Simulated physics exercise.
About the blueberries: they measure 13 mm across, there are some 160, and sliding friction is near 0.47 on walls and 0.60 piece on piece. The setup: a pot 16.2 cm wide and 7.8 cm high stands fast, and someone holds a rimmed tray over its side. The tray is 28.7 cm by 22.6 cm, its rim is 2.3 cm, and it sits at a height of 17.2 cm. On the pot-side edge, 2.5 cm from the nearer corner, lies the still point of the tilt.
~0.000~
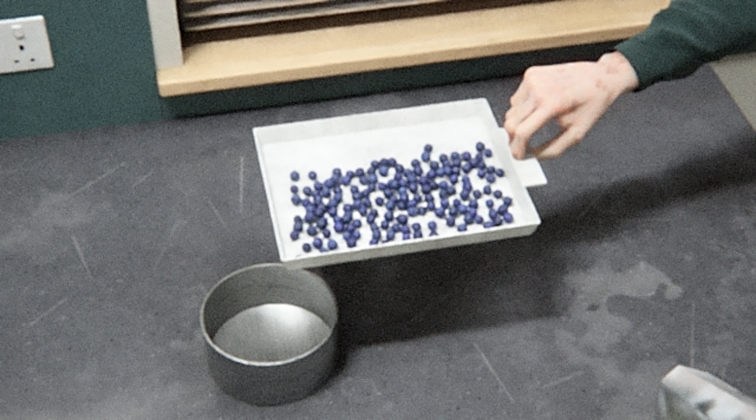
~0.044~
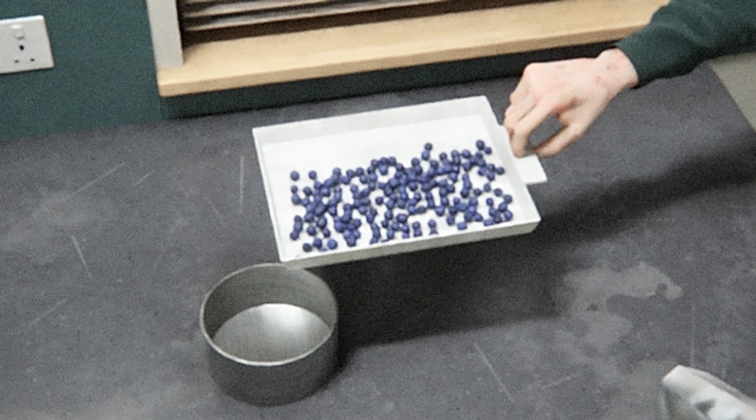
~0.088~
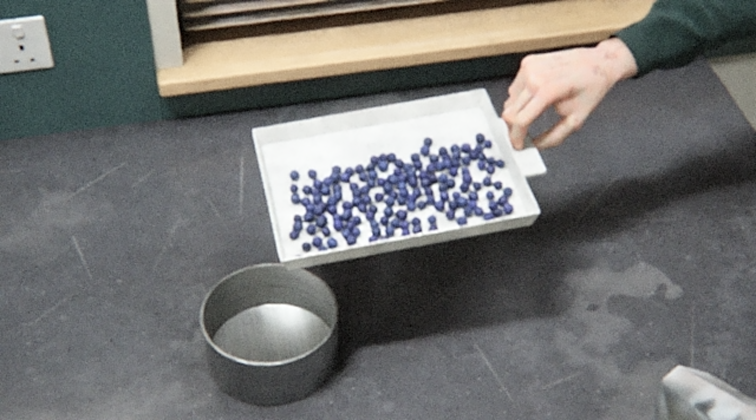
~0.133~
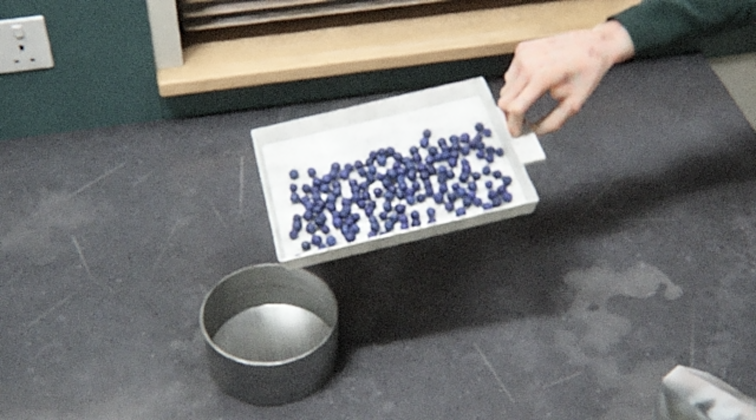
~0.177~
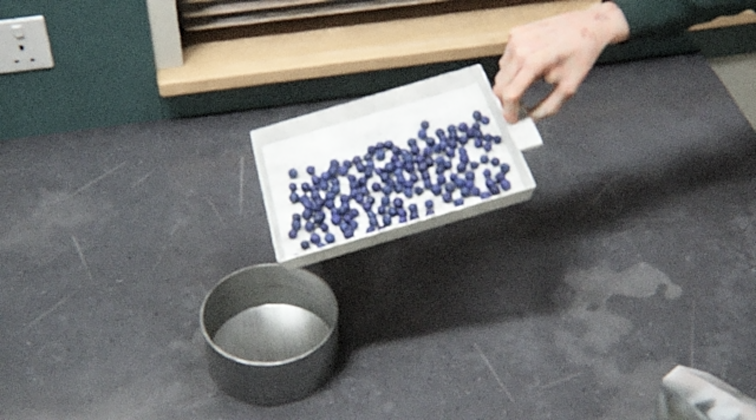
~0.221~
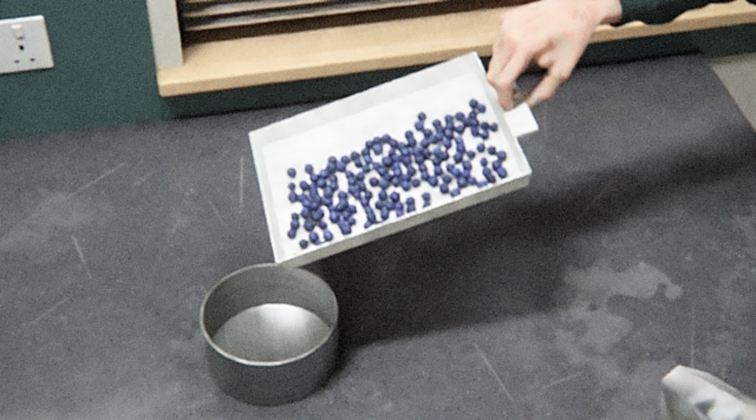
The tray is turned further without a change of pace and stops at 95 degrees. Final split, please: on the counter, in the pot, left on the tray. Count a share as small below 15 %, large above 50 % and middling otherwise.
Counter: Large. Pot: Middling. Left on the tray: Small.
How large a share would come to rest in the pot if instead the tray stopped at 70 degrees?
10 per cent.
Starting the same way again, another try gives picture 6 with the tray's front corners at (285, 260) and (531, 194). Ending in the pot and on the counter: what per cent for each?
In the pot: 75 per cent; on the counter: 25 per cent.
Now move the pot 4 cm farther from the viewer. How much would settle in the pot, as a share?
Expect something close to 55 per cent.
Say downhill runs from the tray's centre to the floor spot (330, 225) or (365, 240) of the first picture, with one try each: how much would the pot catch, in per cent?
Some 75 and 35 per cent.
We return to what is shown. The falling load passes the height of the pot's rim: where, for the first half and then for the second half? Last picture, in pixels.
I'd mark about (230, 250) for the first half and about (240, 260) for the second.
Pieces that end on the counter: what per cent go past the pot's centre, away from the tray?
Roughly 90 percent of the spill.
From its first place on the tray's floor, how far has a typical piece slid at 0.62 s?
Around 9 centimetres.
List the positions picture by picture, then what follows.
Tray tilt 0 degrees, front corners at (287, 255) and (533, 219); middle of the pieces at (394, 200); pot at (269, 312), in the first picture.
Tray tilt 1 degrees, front corners at (287, 255) and (533, 217); middle of the pieces at (394, 199), in the second picture.
Tray tilt 3 degrees, front corners at (286, 255) and (532, 209), lowest corner left back; middle of the pieces at (394, 195), in the third picture.
Tray tilt 7 degrees, front corners at (285, 255) and (531, 197), lowest corner left back; middle of the pieces at (393, 190), in the fourth picture.
Tray tilt 11 degrees, front corners at (283, 256) and (528, 184), lowest corner left back; middle of the pieces at (391, 183), in the fifth picture.
Tray tilt 16 degrees, front corners at (282, 256) and (523, 170), lowest corner left back; middle of the pieces at (388, 177); pot at (269, 312). Its pace works out near 95 degrees a second, in the sixth picture.
Then, at 0.62 s, tilt 54 degrees; the tray holds 100 %, the pot 0 %.
Then, at 0.88 s, tilt 79 degrees; the tray holds 85 %, the pot 0 %.
After 1.25 s, tilt 95 degrees; the tray holds 10 %, the pot 25 %.
In the end, at 2.2 s, counter 60 %, pot 40 %, tray 0 %.
